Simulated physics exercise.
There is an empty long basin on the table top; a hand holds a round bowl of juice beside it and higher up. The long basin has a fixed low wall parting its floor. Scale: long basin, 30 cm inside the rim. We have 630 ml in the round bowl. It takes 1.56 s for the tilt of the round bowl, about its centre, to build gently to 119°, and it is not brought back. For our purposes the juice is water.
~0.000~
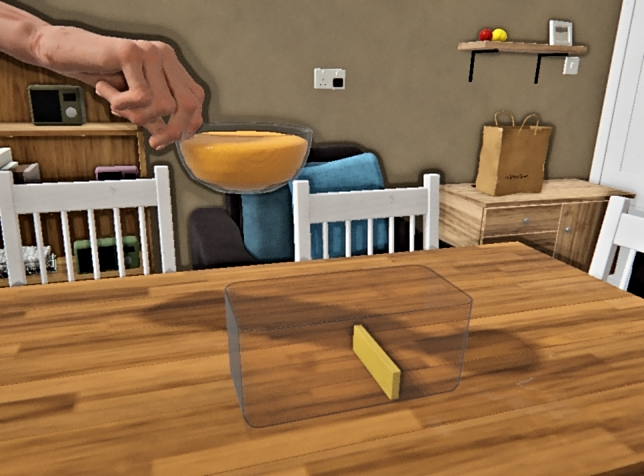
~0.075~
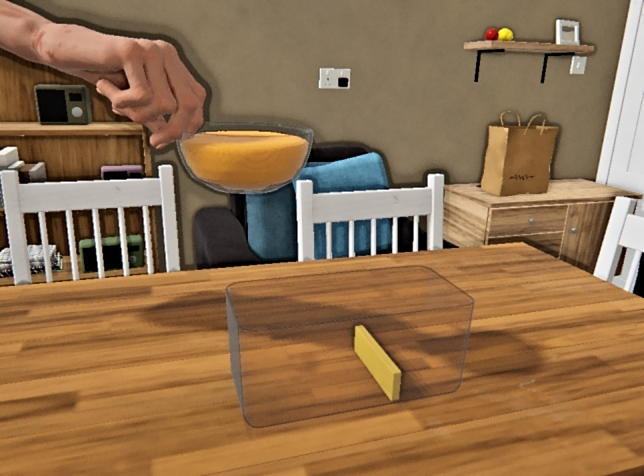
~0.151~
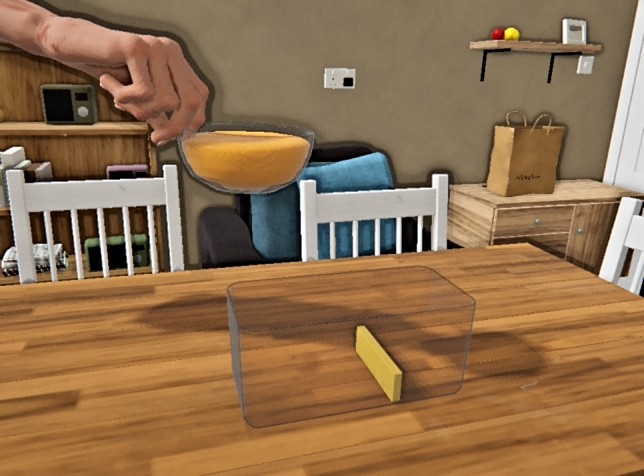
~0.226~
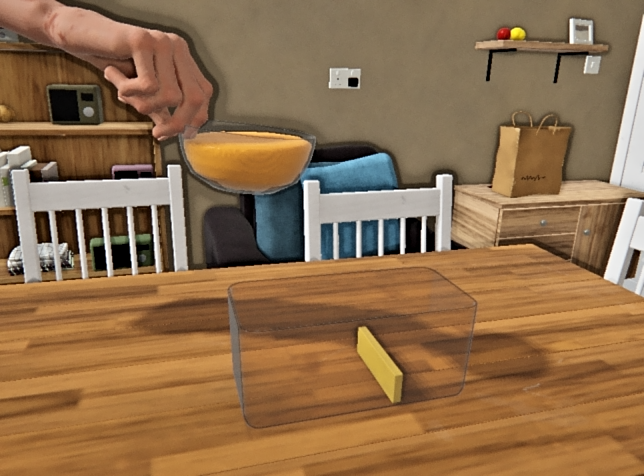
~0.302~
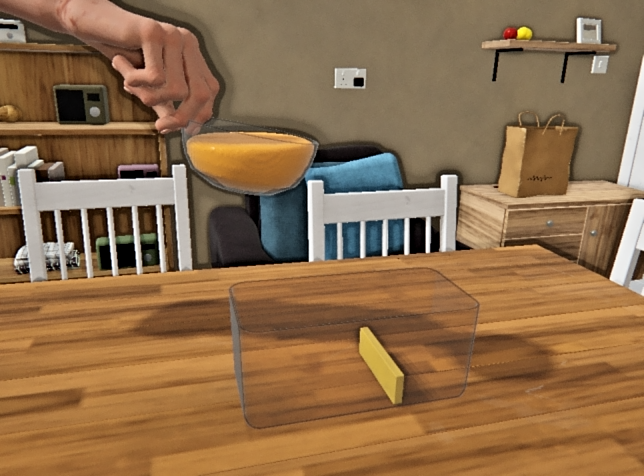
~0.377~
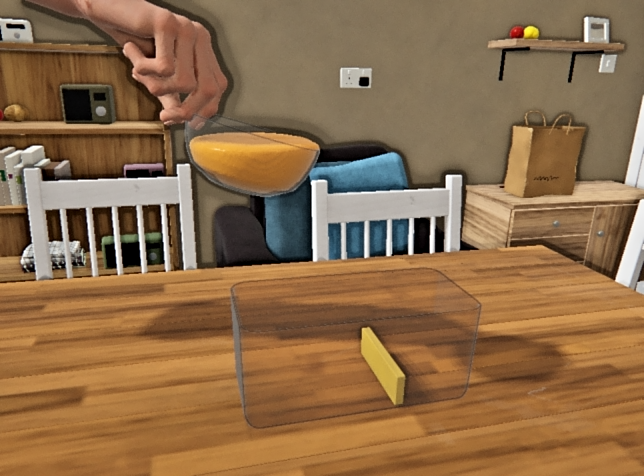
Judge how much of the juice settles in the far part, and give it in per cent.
Some 22 per cent settles in the far part.
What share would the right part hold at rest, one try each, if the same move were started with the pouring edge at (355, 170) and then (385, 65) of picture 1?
The first try gives around 70 percent, the second around 65 percent.
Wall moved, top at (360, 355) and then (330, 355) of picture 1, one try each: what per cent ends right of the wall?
In order, 50 and 80 per cent.
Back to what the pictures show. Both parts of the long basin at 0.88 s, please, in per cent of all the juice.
Left roughly 28, right roughly 10.
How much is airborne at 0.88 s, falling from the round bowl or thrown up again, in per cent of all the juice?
Estimate: About 36 % of all of it.
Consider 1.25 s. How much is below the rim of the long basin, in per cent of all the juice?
About 96 %.
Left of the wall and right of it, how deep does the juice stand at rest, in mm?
Left about 20 mm, right about 10 mm.
After 0.88 s the tilt is 72° and 25 per cent is still to pour, 28 is left of the wall and 11 right of it.
After 1.25 s the tilt is 108° and 0 per cent is still to pour, 75 is left of the wall and 21 right of it.
After 1.64 s the tilt is 119° and 0 per cent is still to pour, 77 is left of the wall and 22 right of it.
After 2.06 s the tilt is 119° and 0 per cent is still to pour, 77 is left of the wall and 22 right of it.
In the end 77 per cent lies left of the wall, 22 right of it and 1 outside.
